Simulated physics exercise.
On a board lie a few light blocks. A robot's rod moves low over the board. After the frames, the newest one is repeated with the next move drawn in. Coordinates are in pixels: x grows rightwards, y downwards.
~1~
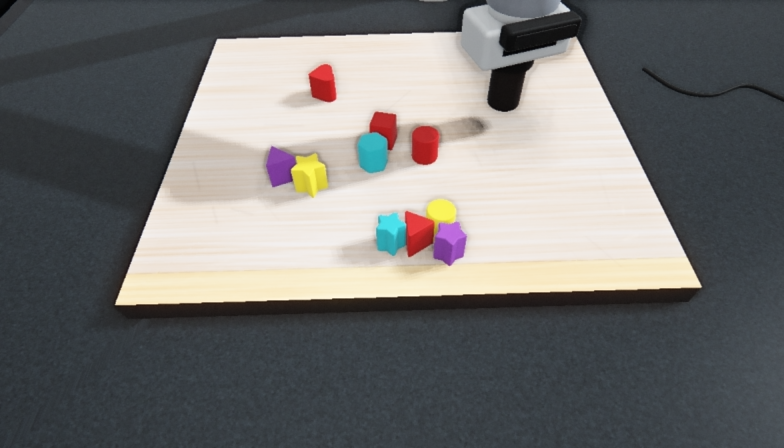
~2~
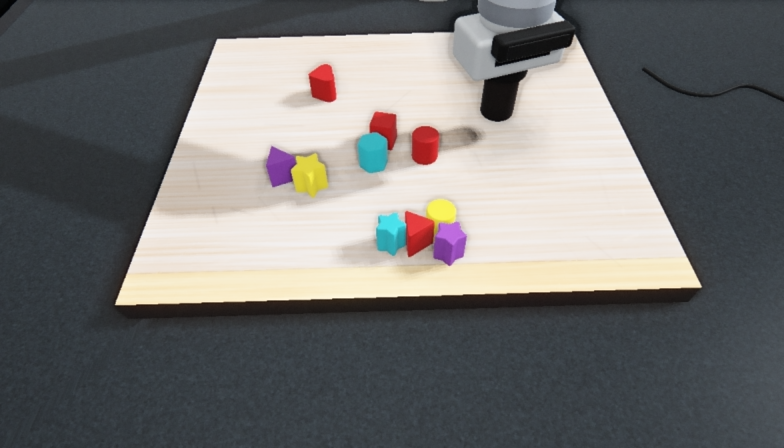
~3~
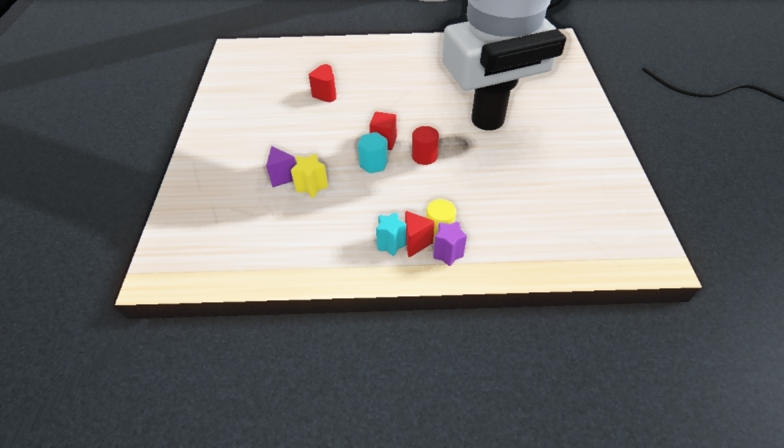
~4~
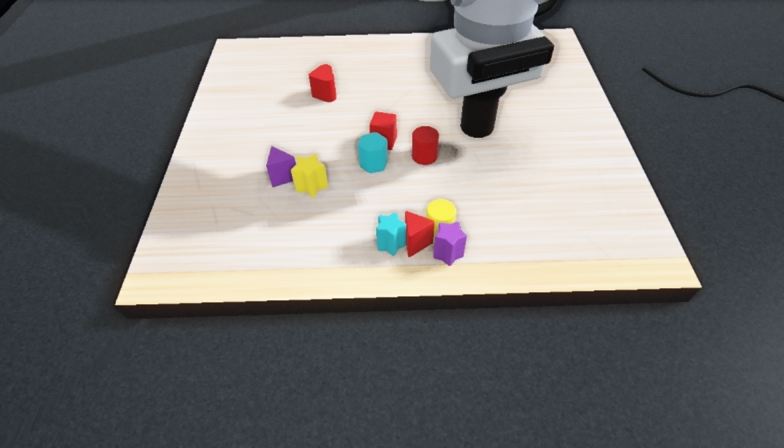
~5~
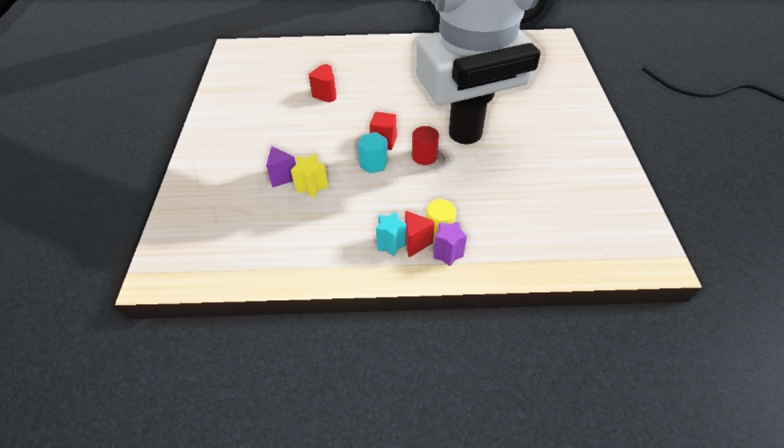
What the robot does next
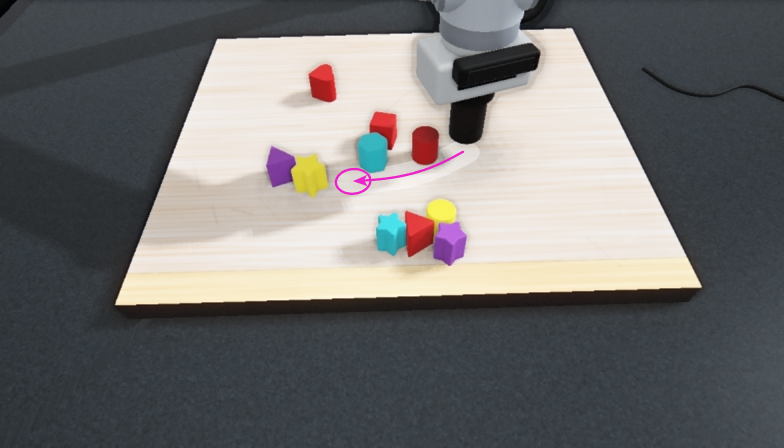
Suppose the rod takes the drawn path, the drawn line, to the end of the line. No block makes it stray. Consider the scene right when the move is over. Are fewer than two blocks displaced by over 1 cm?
It seems not.
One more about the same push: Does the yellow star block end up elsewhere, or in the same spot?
It stays.
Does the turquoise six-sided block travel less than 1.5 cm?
No, that is not how it ends up.
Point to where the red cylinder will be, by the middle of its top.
Its top centre is at about (378, 135).
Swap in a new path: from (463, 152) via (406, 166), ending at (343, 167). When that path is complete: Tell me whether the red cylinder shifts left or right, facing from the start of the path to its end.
The right-hand side.
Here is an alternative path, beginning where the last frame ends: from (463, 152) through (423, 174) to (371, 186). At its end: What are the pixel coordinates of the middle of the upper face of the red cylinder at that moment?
Its top middle will sit at (392, 136).
Drawn move, from (463, 152) via (432, 167) and (394, 177), ending at (353, 181).
What follows on the original path. One third of the way, rod (432, 150); red cylinder (404, 136).
Two thirds of the way, rod (392, 161); turquoise six-sided block (353, 137), turned 60° anticlockwise; red cylinder (381, 135).
At the end, rod (351, 164); yellow star block still; turquoise six-sided block (351, 136), turned 75° anticlockwise; red cylinder (378, 135).
